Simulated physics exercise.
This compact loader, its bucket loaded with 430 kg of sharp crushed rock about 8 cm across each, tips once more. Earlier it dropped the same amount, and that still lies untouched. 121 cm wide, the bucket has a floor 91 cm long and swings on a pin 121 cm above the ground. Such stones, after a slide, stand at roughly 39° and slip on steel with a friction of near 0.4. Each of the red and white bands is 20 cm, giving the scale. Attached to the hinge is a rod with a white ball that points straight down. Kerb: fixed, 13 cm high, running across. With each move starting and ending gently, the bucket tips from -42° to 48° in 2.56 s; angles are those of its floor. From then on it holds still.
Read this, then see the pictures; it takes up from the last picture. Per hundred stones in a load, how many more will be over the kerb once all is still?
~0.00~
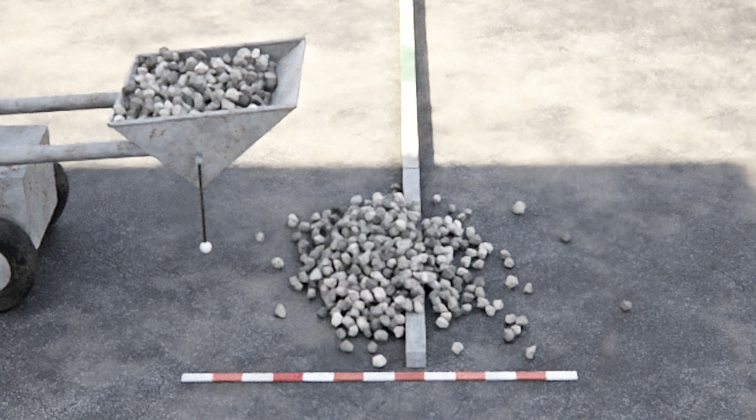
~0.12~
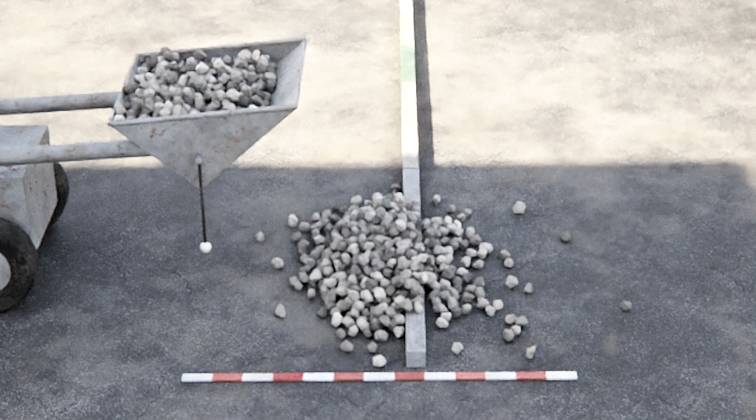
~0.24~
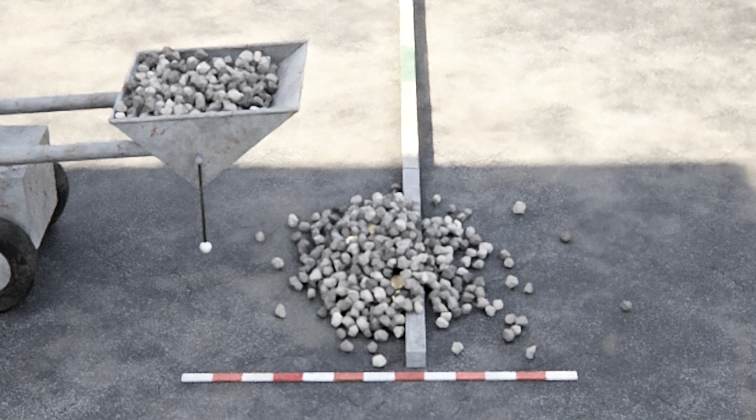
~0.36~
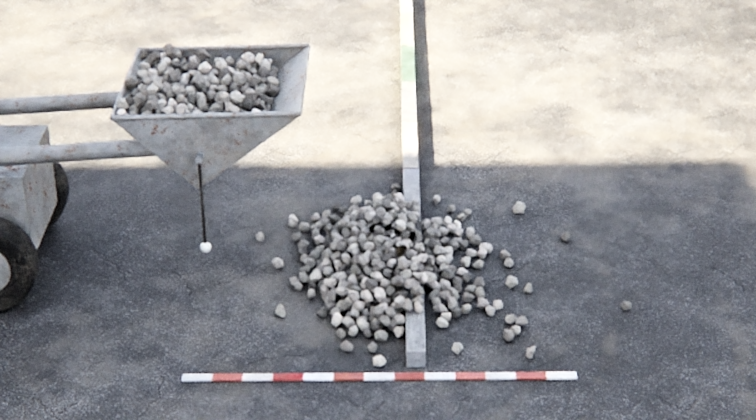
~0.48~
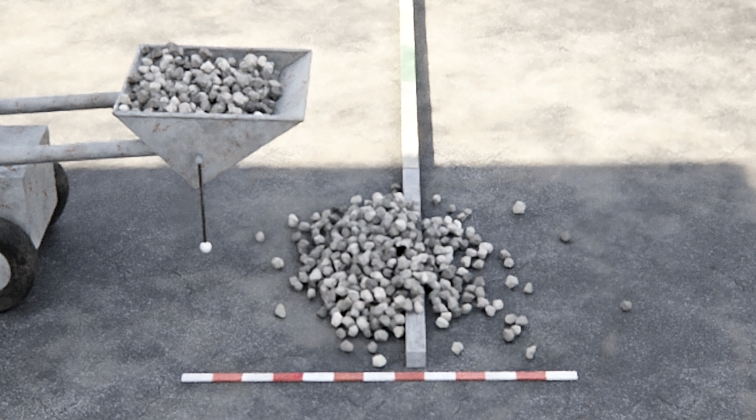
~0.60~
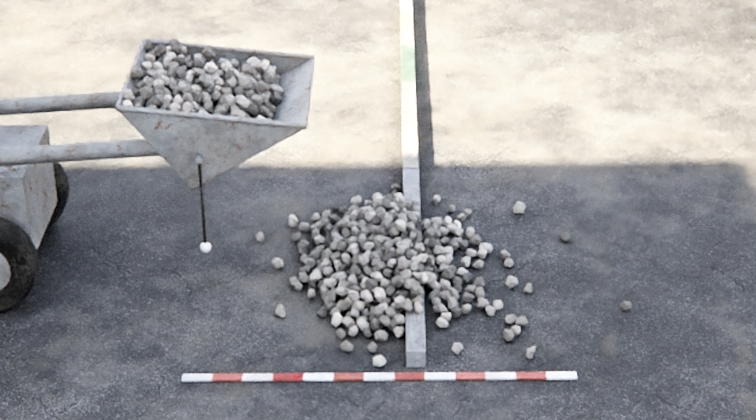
0.
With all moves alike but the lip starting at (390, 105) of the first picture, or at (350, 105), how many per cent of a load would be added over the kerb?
Case one about 50 %, case two about 10 %.
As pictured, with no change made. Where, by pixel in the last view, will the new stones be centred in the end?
In the last view, somewhere near (305, 254).
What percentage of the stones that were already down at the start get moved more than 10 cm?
0 %.
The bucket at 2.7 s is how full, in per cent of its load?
Roughly 0 per cent of its load.
After 1.9 s the floor is at 34°; in per cent of one load, 87 in the bucket, 97 on this side of the kerb, 15 over the kerb; the foremost stones are at (539, 280).
After 2.7 s the floor is at 48°; in per cent of one load, 2 in the bucket, 183 on this side of the kerb, 15 over the kerb; the foremost stones are at (539, 280).
After 3.0 s the floor is at 48°; in per cent of one load, 0 in the bucket, 185 on this side of the kerb, 15 over the kerb; the foremost stones are at (539, 280).
After 5.8 s the floor is at 48°; in per cent of one load, 0 in the bucket, 185 on this side of the kerb, 15 over the kerb; the foremost stones are at (539, 280). Net gain over the kerb, 0.
